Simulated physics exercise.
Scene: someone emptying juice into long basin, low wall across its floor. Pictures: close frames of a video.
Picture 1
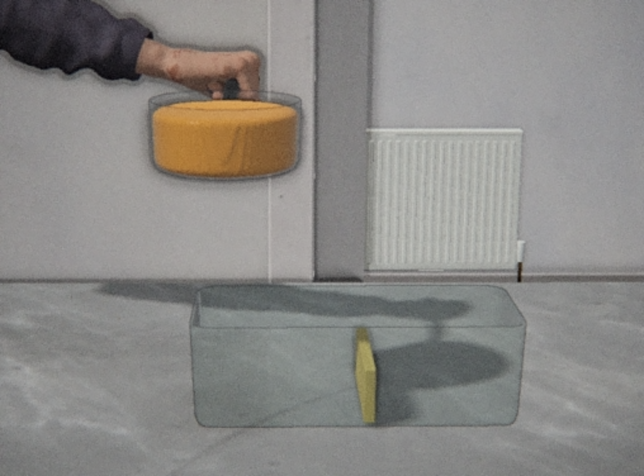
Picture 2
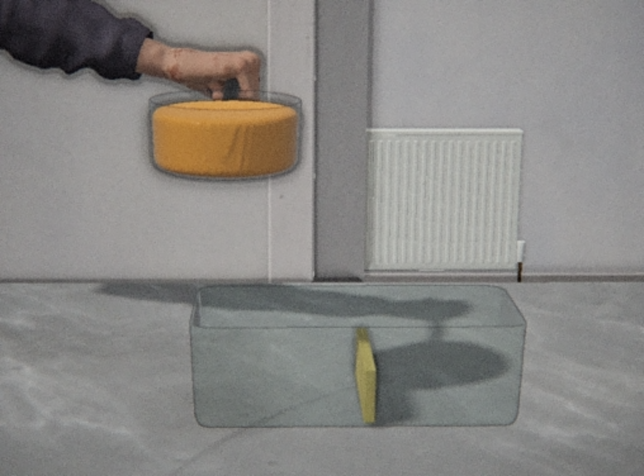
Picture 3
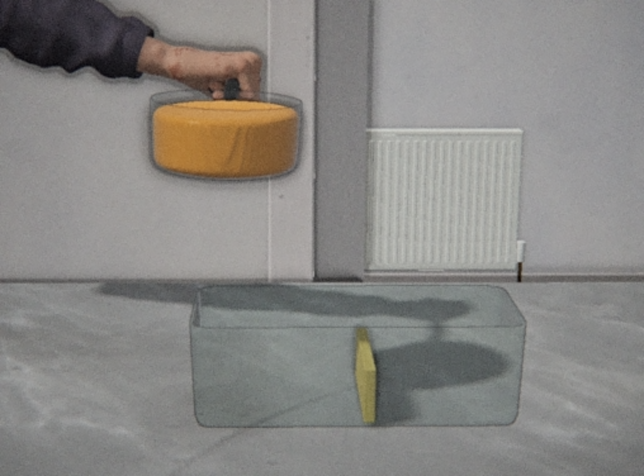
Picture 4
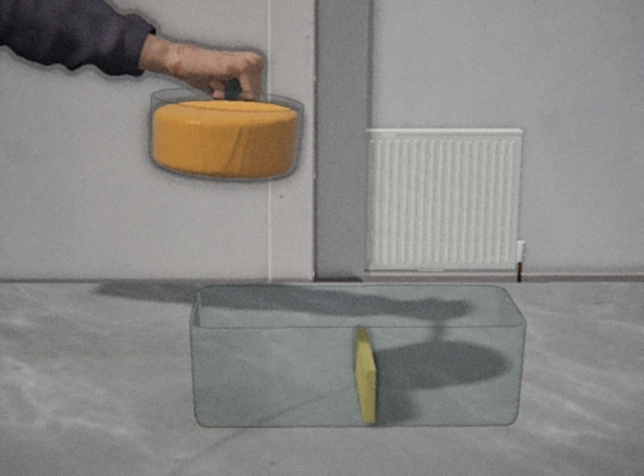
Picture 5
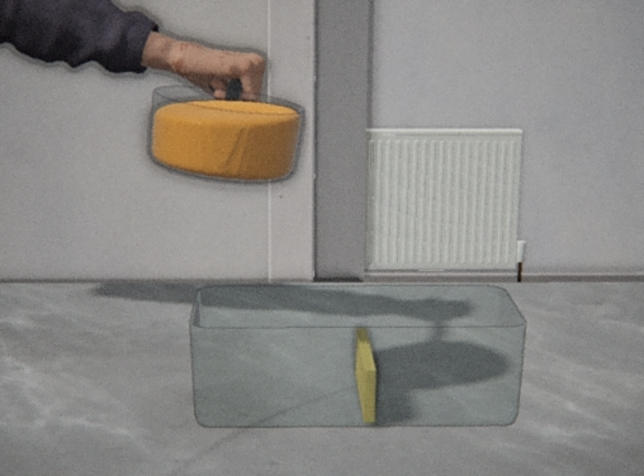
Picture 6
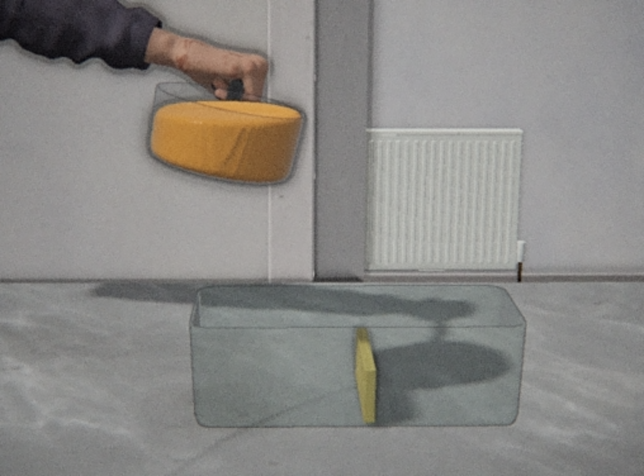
In a grey room with a white radiator, a hand held a clear round container of orange juice above a long glass basin with a low yellow wall inside, then slowly tilted it slightly rightward.
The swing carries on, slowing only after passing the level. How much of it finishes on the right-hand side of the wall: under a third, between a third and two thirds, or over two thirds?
The share right of the wall falls in the middle range, one third to two thirds.
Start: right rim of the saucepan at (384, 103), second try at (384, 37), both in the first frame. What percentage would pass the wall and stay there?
First place gives some 95 %, second place some 90 %.
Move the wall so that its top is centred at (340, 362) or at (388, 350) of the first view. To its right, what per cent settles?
In turn some 70 and 30 in a hundred.
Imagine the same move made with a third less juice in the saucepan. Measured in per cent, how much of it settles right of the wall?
About 30 parts in a hundred, give or take.
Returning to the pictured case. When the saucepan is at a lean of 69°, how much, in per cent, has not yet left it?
My estimate is close to 40 percent remaining.
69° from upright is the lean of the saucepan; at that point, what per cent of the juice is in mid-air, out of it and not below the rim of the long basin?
Close to 40 in a hundred.
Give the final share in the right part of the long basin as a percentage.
I'd put it at about 55 per cent.
A moment on, the saucepan is tipped part way and 42 per cent is still to pour, 4 is left of the wall and 14 right of it.
Next, the saucepan is tipped right over and 4 per cent is still to pour, 34 is left of the wall and 54 right of it.
Then the saucepan is tipped right over and 0 per cent is still to pour, 44 is left of the wall and 55 right of it.
Later the saucepan is tipped right over and 0 per cent is still to pour, 44 is left of the wall and 55 right of it.
Finally, 44 per cent lies left of the wall, 55 right of it and 2 outside.
